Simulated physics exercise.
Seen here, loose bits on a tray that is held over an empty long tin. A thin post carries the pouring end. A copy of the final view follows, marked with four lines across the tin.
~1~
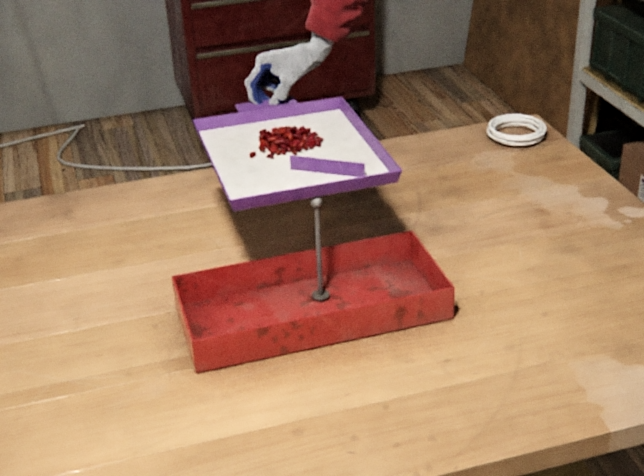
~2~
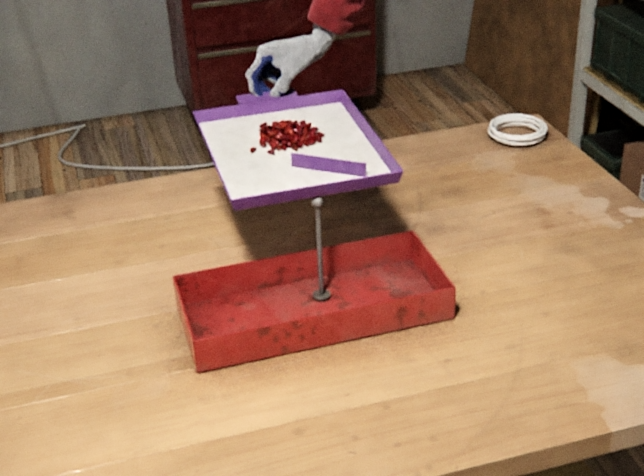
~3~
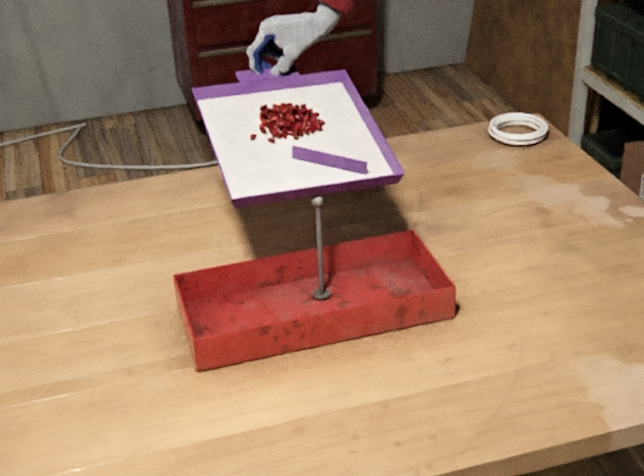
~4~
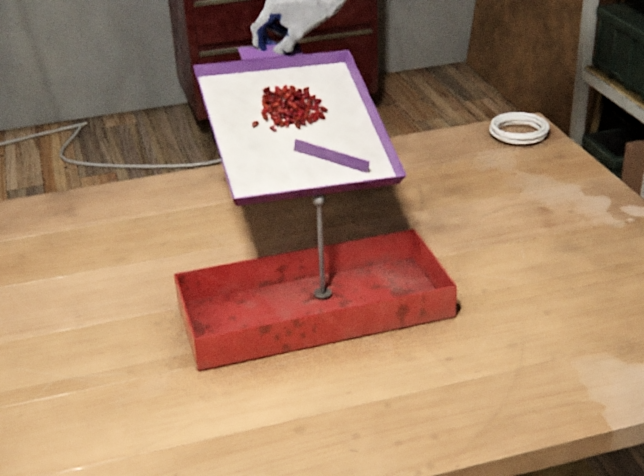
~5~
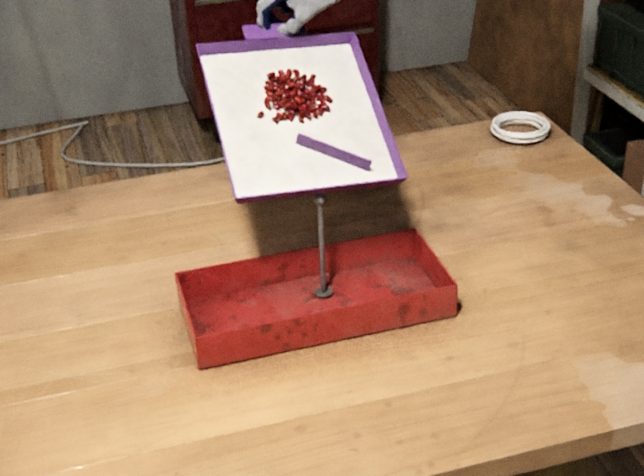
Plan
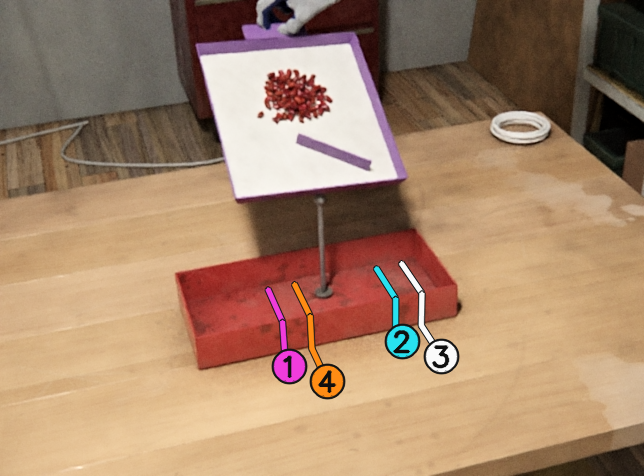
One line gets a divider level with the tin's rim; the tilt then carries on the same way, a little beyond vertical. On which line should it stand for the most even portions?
Line 3 does it best.
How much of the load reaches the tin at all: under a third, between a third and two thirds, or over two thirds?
It is over two thirds.
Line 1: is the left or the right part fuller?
Right.
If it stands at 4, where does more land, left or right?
Right.
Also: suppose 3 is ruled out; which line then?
Here it is line 2.
On the marked copy, line 1 crosses the front rim at (282, 320); line 2 crosses the front rim at (395, 298); line 3 crosses the front rim at (421, 292); line 4 crosses the front rim at (309, 315).
With 1, of what is caught, none on the left of the divider, all on the right.
With 2, of what is caught, about a quarter on the left of the divider, most on the right.
With 3, of what is caught, about half on the left of the divider, about half on the right.
With 4, of what is caught, a small part on the left of the divider, nearly all on the right.
